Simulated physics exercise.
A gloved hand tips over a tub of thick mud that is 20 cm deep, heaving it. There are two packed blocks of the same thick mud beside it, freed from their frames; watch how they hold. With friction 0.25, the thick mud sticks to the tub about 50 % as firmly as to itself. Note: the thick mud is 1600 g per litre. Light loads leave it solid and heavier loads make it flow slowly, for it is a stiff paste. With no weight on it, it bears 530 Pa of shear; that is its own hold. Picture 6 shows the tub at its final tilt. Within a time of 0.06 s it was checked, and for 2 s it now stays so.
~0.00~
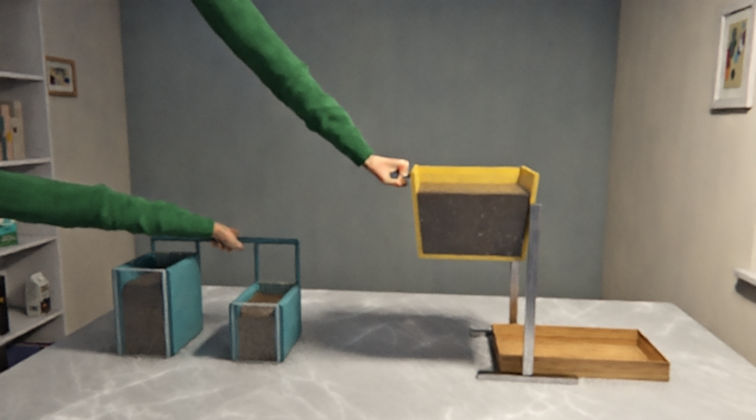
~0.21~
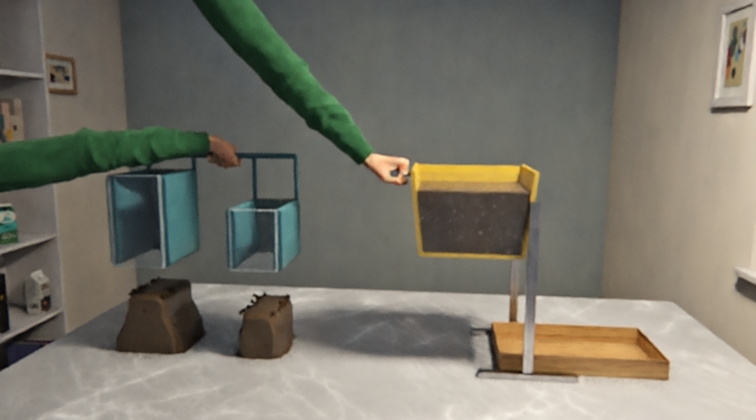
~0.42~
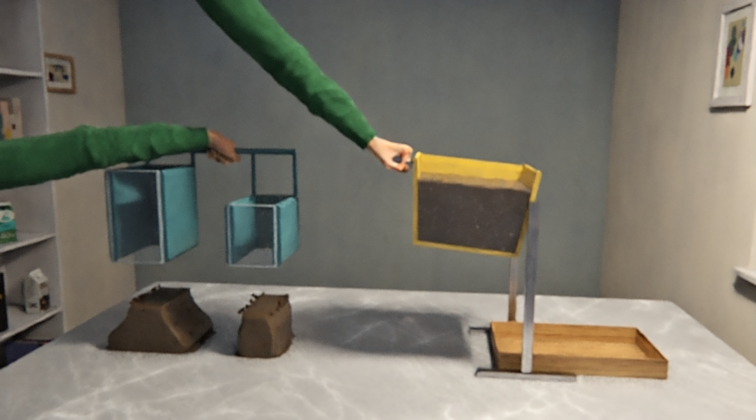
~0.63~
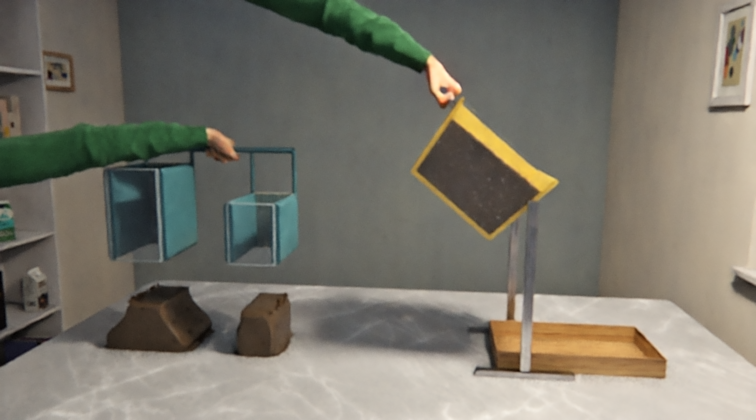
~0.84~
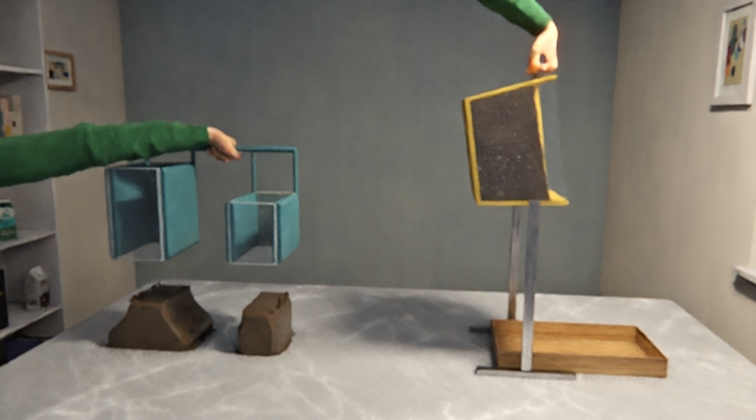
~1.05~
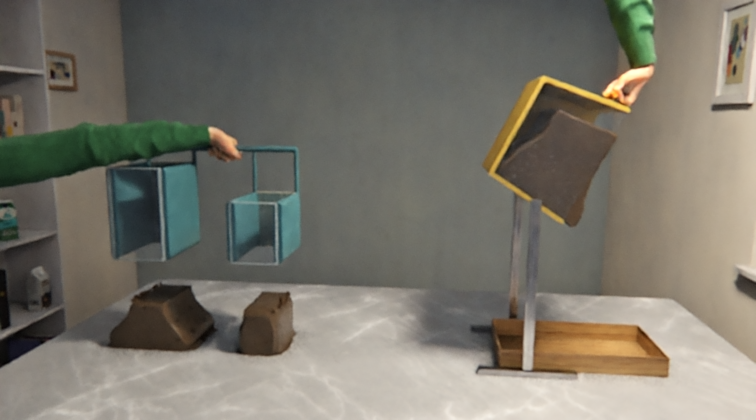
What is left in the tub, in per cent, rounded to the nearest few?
Around 0 in every hundred.
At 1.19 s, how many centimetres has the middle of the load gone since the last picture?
Some 18 cm.
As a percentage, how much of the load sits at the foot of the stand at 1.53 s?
Near 100 %.
After 1.19 s, the tub is at 117 degrees and holds 19 %.
After 1.36 s, the tub is at 117 degrees and holds 0 %.
After 1.53 s, the tub is at 117 degrees and holds 0 %.
After 1.70 s, the tub is at 117 degrees and holds 0 %.
After 3.05 s, the tub is at 117 degrees and holds 0 %.
